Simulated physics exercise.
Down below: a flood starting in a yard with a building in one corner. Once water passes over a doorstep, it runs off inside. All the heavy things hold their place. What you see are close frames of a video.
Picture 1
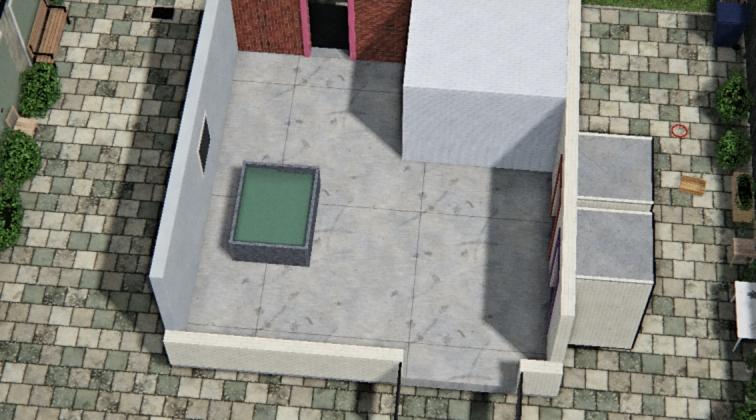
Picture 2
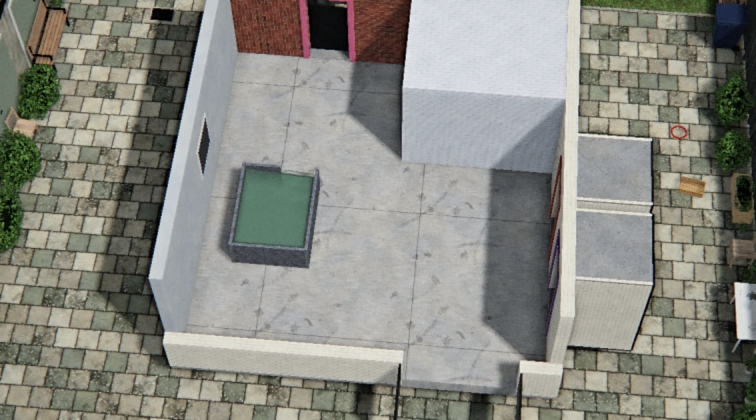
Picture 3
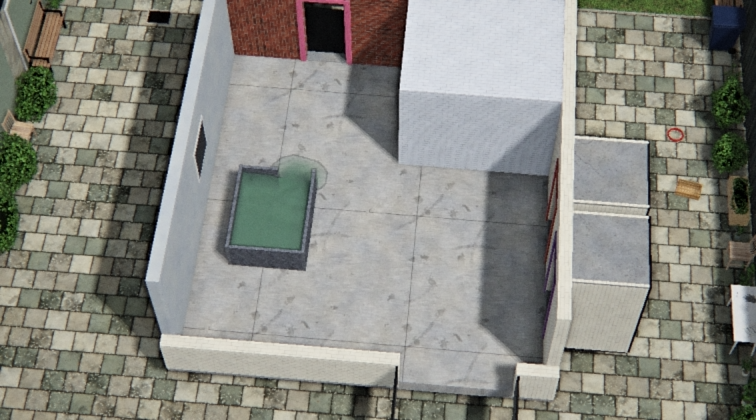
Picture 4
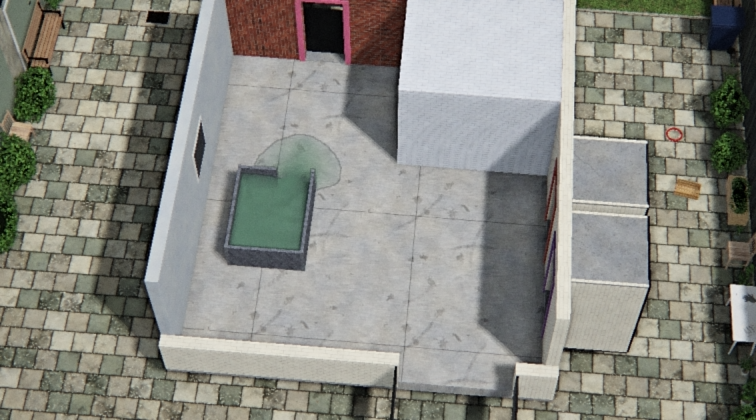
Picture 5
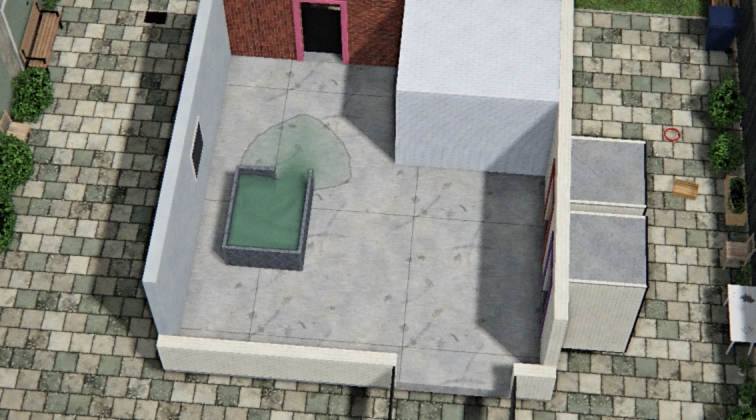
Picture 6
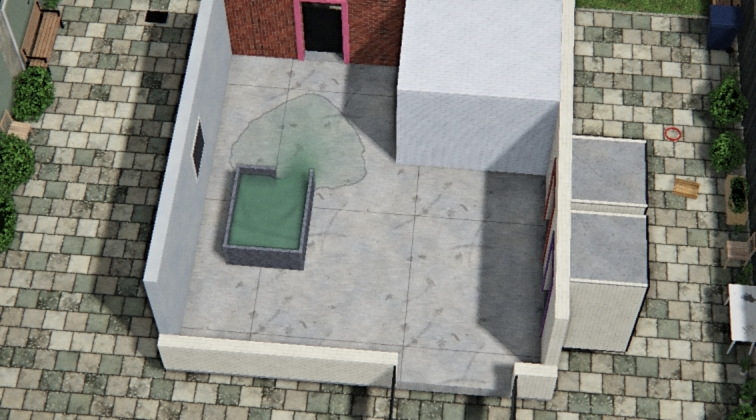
In this clip, a rectangular tank of green water sits in a walled, paved yard with a building in one corner, and water pours from a gap on its far side, spreading outward across the paving in a widening fan.
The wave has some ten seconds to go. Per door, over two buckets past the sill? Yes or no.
Red door no, purple door no, pink door yes.
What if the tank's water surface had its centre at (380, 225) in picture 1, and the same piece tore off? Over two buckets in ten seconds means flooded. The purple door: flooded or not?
Result - purple fails to reach it.
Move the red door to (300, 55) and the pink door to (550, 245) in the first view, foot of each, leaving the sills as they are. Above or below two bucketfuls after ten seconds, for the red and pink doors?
From what I can tell, the red door overshoots the mark; as for the pink door, it remains within bounds.
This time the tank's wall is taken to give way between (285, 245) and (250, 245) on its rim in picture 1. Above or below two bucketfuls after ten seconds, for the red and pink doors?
As it turns out, the red door comes in lower; as for the pink door, it comes in lower.
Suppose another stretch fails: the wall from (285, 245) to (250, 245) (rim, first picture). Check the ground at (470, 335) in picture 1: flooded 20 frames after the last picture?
There: Awash.
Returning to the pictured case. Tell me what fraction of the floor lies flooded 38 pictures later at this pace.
The answer is around 35 per cent.
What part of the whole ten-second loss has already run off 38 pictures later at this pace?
Around 75 per cent.
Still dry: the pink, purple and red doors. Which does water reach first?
That would be the pink one.
A moment on, water covers 25 % of the floor; the red door not reached, the purple door not reached, the pink door under two buckets in.
Next, water covers 25 % of the floor; the red door not reached, the purple door not reached, the pink door over two buckets in.
Then, water covers 25 % of the floor; the red door not reached, the purple door not reached, the pink door far over two buckets in.
Later, water covers 35 % of the floor; the red door not reached, the purple door not reached, the pink door far over two buckets in.
In the end, water covers 55 % of the floor; the red door not reached, the purple door not reached, the pink door far over two buckets in.
